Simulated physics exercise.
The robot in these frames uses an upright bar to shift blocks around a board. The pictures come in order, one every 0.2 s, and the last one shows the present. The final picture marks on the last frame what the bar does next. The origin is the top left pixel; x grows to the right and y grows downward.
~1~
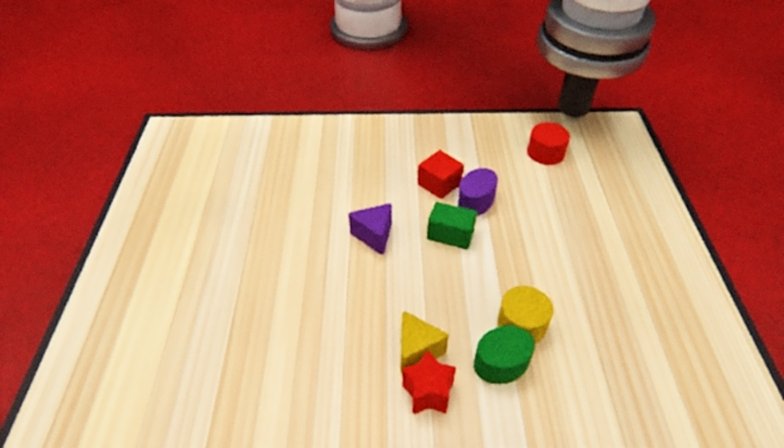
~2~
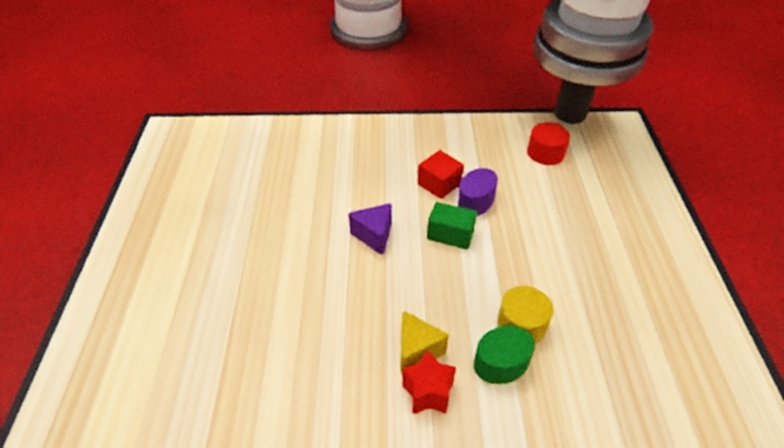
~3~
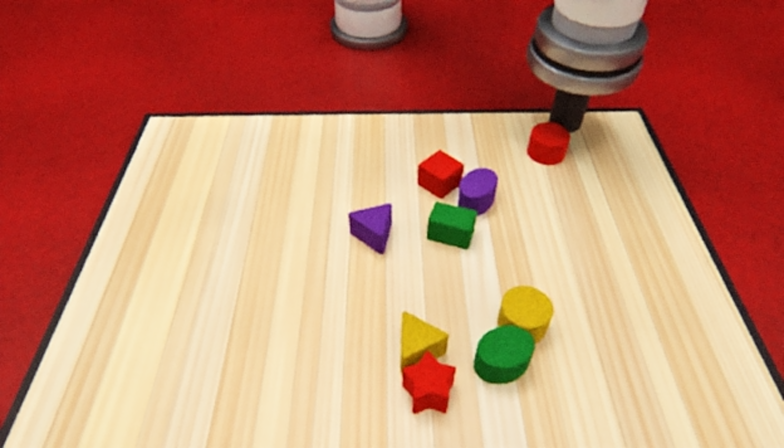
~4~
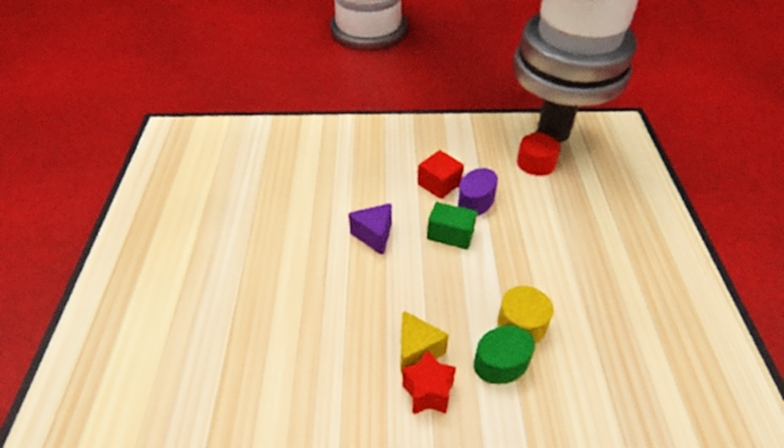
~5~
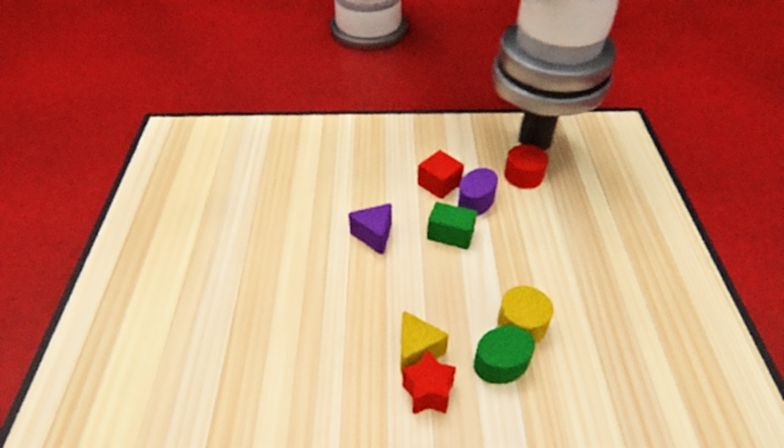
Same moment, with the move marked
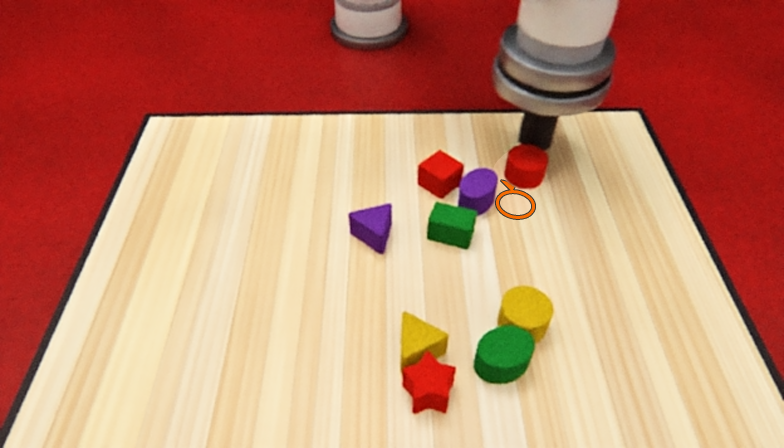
To begin with, a robot's dark upright bar hovers behind a red round block near the top right of a wooden board scattered with colorful blocks. The bar closes in on the block, then nudges it a short way down and left toward the purple oval, while the other blocks stay still.
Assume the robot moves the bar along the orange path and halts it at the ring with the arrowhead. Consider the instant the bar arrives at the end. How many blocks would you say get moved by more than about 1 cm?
That's one.
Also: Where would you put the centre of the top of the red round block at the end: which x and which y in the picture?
Top centre: (527, 214).
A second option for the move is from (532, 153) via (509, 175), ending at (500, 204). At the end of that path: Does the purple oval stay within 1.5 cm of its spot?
Short answer: No.
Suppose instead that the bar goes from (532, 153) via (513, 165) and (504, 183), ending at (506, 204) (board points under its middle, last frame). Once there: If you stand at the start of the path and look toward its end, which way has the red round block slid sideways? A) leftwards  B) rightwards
My pick is A.
Drawn move, from (532, 153) via (514, 165) and (510, 184), ending at (515, 204).
On the path given first. Halfway along, bar at (512, 163); red round block at (519, 181).
At the end, bar at (518, 193); purple oval still; red round block at (527, 214).
